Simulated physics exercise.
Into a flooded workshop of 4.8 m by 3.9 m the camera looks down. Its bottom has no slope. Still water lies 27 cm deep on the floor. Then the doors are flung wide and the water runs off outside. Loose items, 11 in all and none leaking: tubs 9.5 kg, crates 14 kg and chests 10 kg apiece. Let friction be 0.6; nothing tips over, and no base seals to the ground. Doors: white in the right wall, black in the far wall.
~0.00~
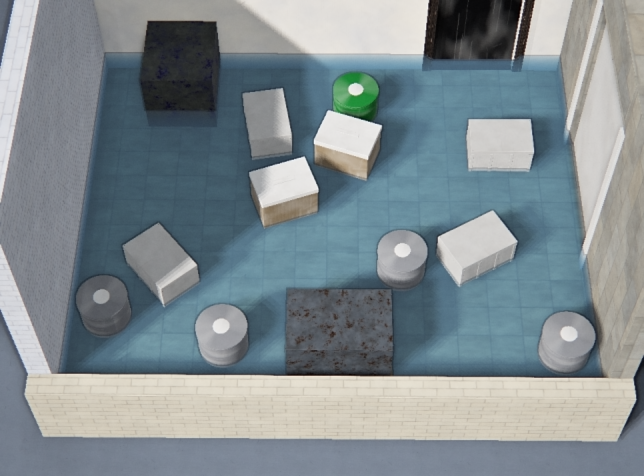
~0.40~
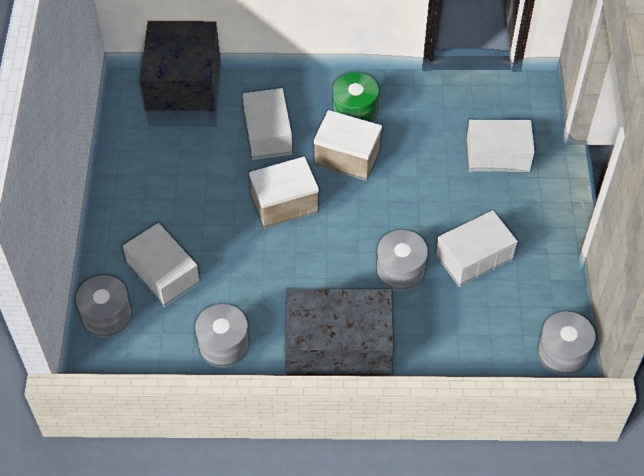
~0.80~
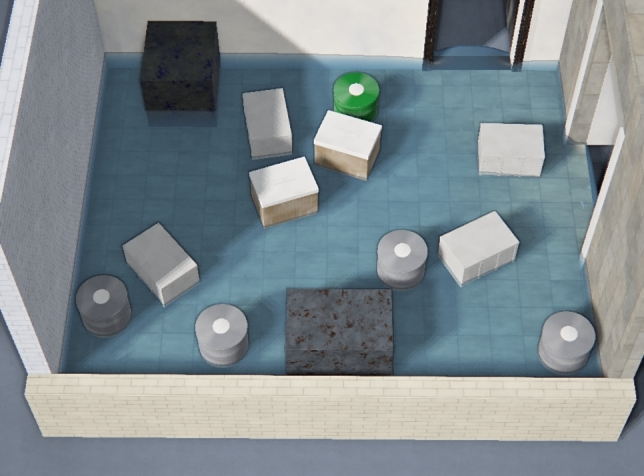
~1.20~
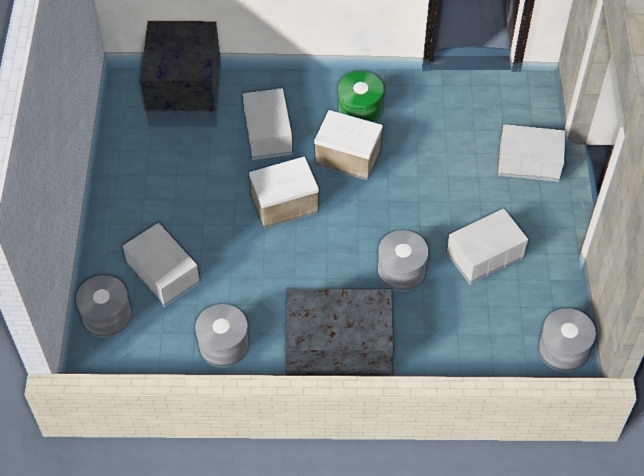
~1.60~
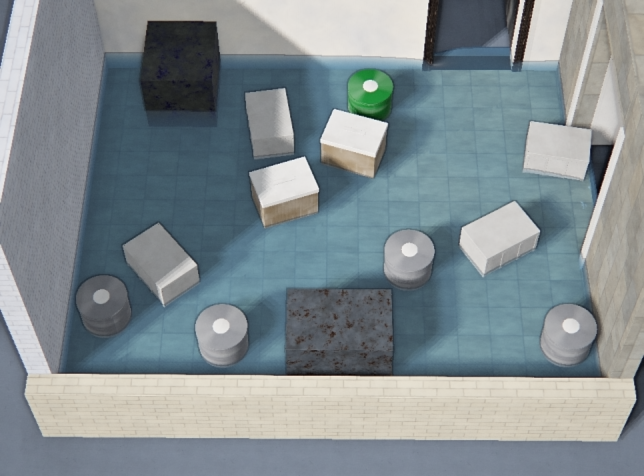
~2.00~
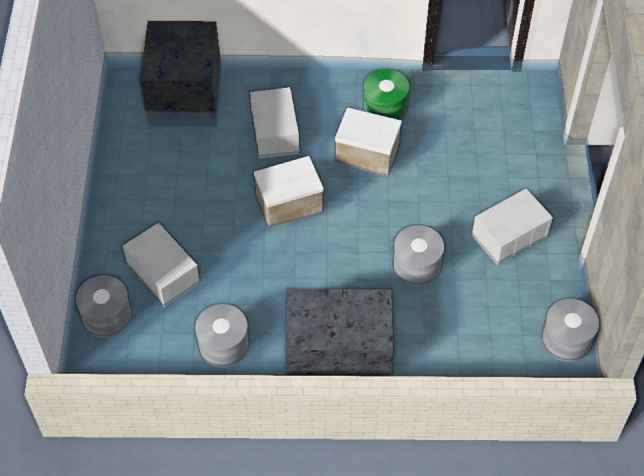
A white box drifts right across a blue-floored, flooded room, seen from a fixed, high viewpoint. A green tub floats near the far wall, among pale boxes and grey drums, with a black block at back left and a speckled dark one in front. The black door and white right-hand panel open, the box slides out of sight at the right gap, and the tub and several others shift slightly rightward.
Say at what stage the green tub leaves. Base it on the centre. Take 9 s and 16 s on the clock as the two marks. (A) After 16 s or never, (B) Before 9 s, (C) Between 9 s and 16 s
The answer is B.
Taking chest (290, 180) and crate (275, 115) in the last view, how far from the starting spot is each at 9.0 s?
First named - gone out; second named - washed out.
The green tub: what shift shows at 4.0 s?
150 cm or so by then.
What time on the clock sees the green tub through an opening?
Roughly 4.0 s, I'd say.
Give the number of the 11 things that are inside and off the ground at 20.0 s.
2.
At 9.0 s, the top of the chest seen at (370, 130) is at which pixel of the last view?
The top should be near pixel (532, 55).
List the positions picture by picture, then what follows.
The first frame shows the green tub at (356, 90), afloat; about 4650 L in view; 0 of 11 have shifted.
The second frame shows the green tub at (356, 90), afloat; 27 cm deep round most things; 0 of 11 have shifted.
The third frame shows the green tub at (356, 90), afloat; about 4440 L in view; 1 of 11 have shifted.
The fourth frame shows the green tub at (361, 88), afloat, 6 cm from its start; 26 cm deep round most things; 3 of 11 have shifted.
The fifth frame shows the green tub at (370, 86), afloat, 17 cm from its start; about 4170 L in view; 6 of 11 have shifted.
The sixth frame shows the green tub at (387, 86) floats, 32 cm from its start; 22 cm deep round most things; 8 of 11 have shifted.
After 4.0 s the green tub is near (480, 34), 1.6 m from its start, afloat; 2 of 11 are out; 9 afloat.
After 9.0 s the green tub has gone out (at 4.1 s); 7 of 11 are out; 4 afloat.
After 16.0 s the green tub has gone out (at 4.1 s); 8 of 11 are out; 3 afloat.
After 20.0 s the green tub has gone out (at 4.1 s); 9 of 11 are out; 2 afloat.
